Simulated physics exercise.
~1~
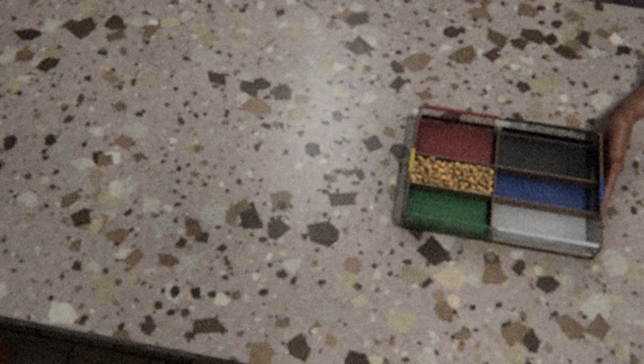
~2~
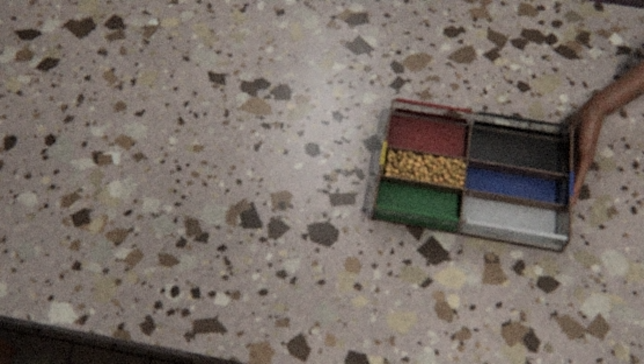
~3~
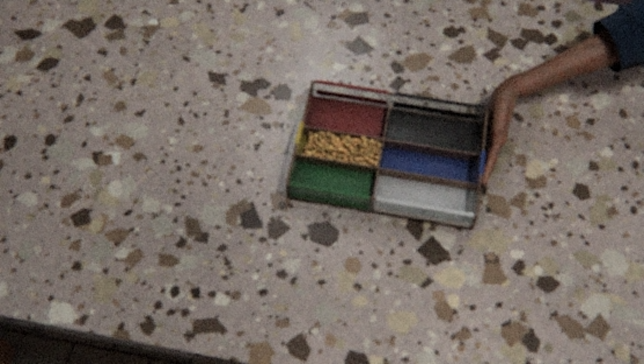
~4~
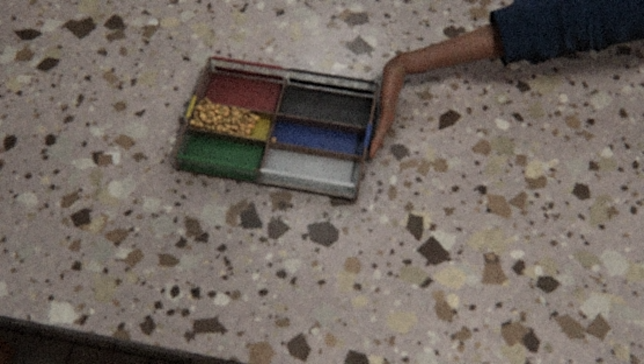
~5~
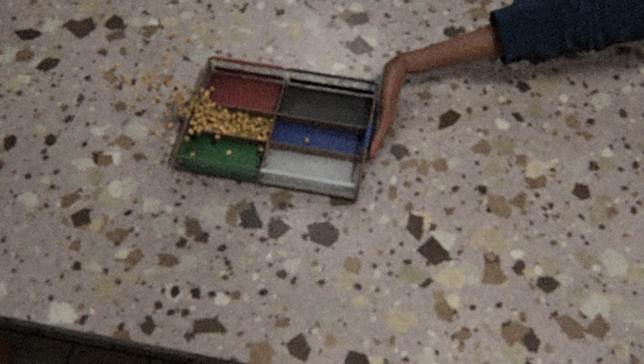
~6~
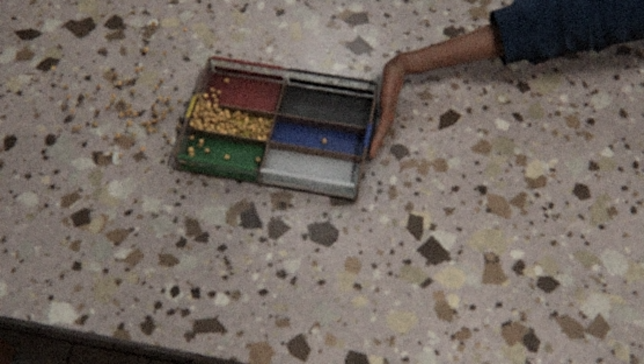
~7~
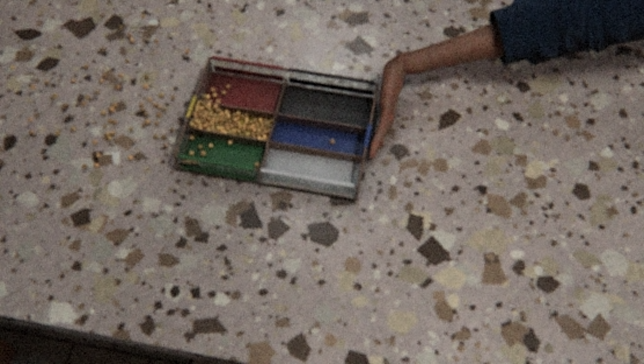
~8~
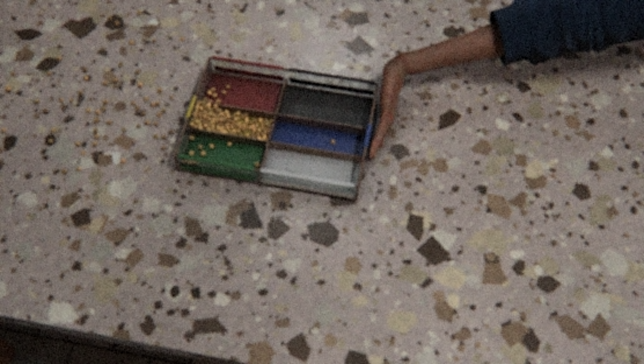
On a speckled stone surface, a hand slides a divided tray left and stops, scattering yellow pieces from one compartment into others.
